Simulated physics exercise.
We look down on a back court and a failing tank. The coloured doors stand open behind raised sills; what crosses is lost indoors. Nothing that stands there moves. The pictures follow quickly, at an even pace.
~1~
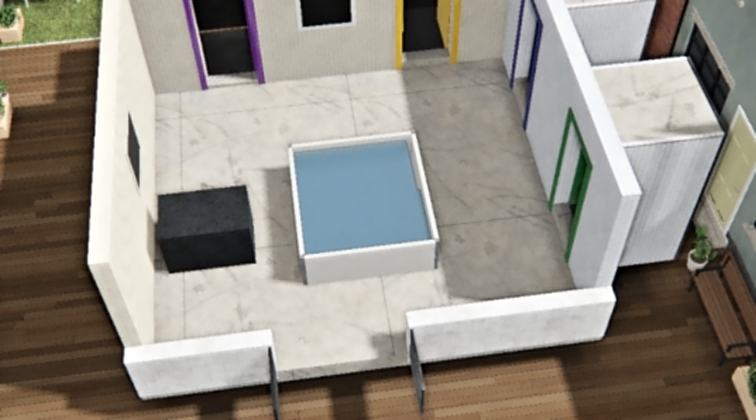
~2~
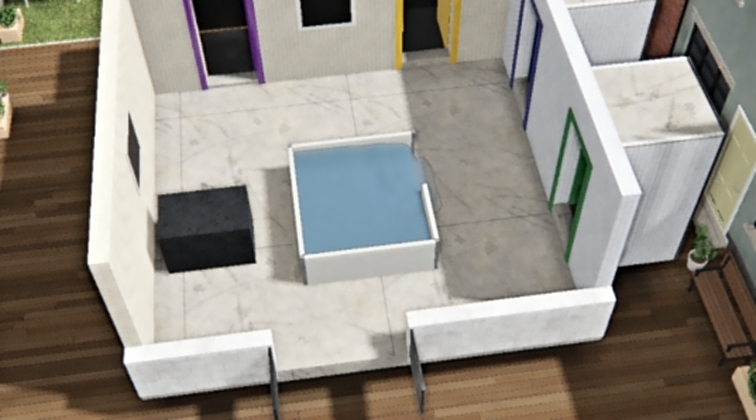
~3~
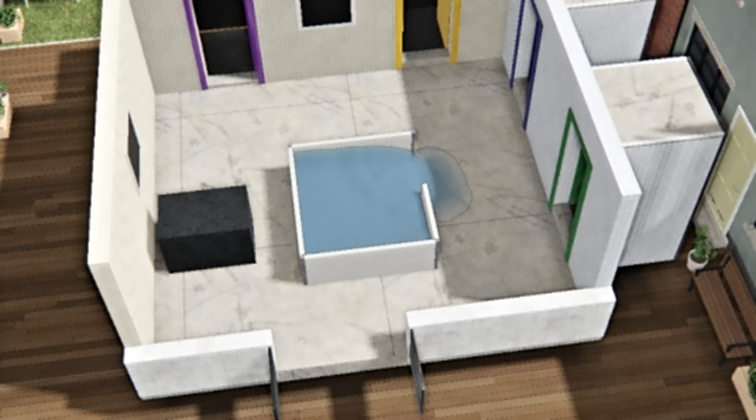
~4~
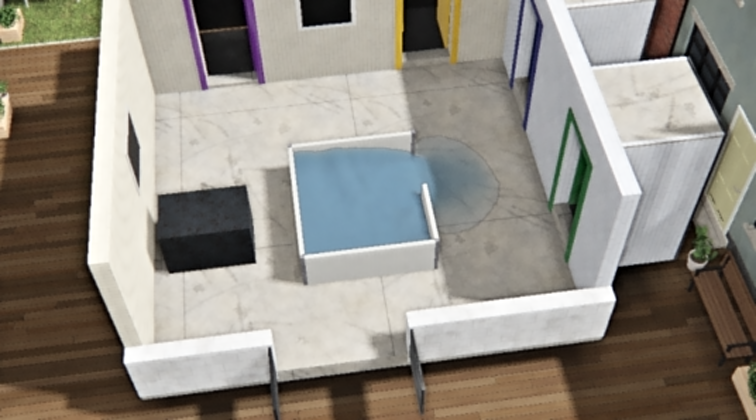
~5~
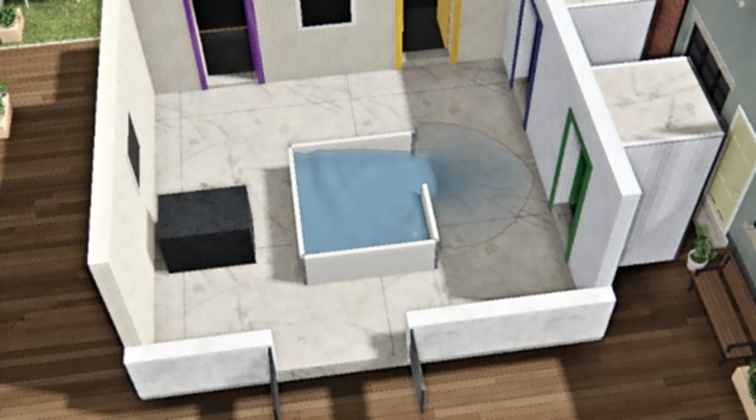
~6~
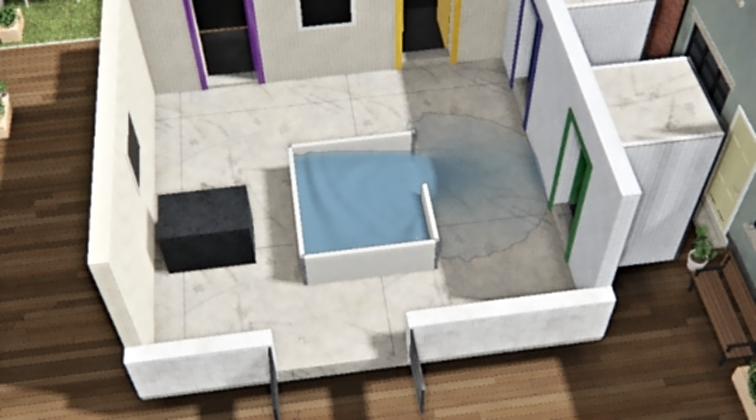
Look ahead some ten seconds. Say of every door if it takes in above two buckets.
One by one: The green door stays under that; the blue door stays under that; the purple door stays under that; the yellow door stays under that.
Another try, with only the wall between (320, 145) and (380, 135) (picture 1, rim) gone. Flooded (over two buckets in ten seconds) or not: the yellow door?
My reading: The yellow door lets less in.
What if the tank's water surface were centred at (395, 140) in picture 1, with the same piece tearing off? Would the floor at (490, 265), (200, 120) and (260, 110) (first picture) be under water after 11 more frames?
As listed: Flooded, no water, dry.
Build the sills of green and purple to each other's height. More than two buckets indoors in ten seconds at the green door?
My reading: Green door lets more in.
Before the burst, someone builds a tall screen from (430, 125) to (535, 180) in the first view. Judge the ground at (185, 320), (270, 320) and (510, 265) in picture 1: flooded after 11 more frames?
As listed: No water, no water, awash.
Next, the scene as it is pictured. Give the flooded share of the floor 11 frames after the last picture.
Near 25 in a hundred.
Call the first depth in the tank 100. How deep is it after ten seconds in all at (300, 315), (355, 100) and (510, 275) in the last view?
Roughly 14, 6 and 10 per cent, in turn.
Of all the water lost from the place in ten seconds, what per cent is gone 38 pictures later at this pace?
About 25 per cent.
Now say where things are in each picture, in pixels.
In the first frame, still water in the water tank at (361, 195).
In the second frame, the front is at (433, 210), out from the gap at (416, 179).
In the third frame, water pours out at (416, 179) and has run to (465, 204).
In the fourth frame, water pours out at (416, 180) and has run to (494, 188).
In the fifth frame, the front is at (528, 179), out from the gap at (416, 180).
In the sixth frame, the front is at (547, 203), out from the gap at (416, 179).
A moment on, water covers 20 % of the floor; the green door wet at the sill, nothing in, the blue door wet at the sill, nothing in, the purple door not reached, the yellow door not reached.
Next, water covers 25 % of the floor; the green door wet at the sill, nothing in, the blue door wet at the sill, nothing in, the purple door not reached, the yellow door wet at the sill, nothing in.
Then, water covers 50 % of the floor; the green door wet at the sill, nothing in, the blue door wet at the sill, nothing in, the purple door not reached, the yellow door wet at the sill, nothing in.
Later, water covers 90 % of the floor; the green door wet at the sill, nothing in, the blue door wet at the sill, nothing in, the purple door wet at the sill, nothing in, the yellow door under two buckets in.
In the end, water covers 100 % of the floor; the green door wet at the sill, nothing in, the blue door wet at the sill, nothing in, the purple door wet at the sill, nothing in, the yellow door under two buckets in.
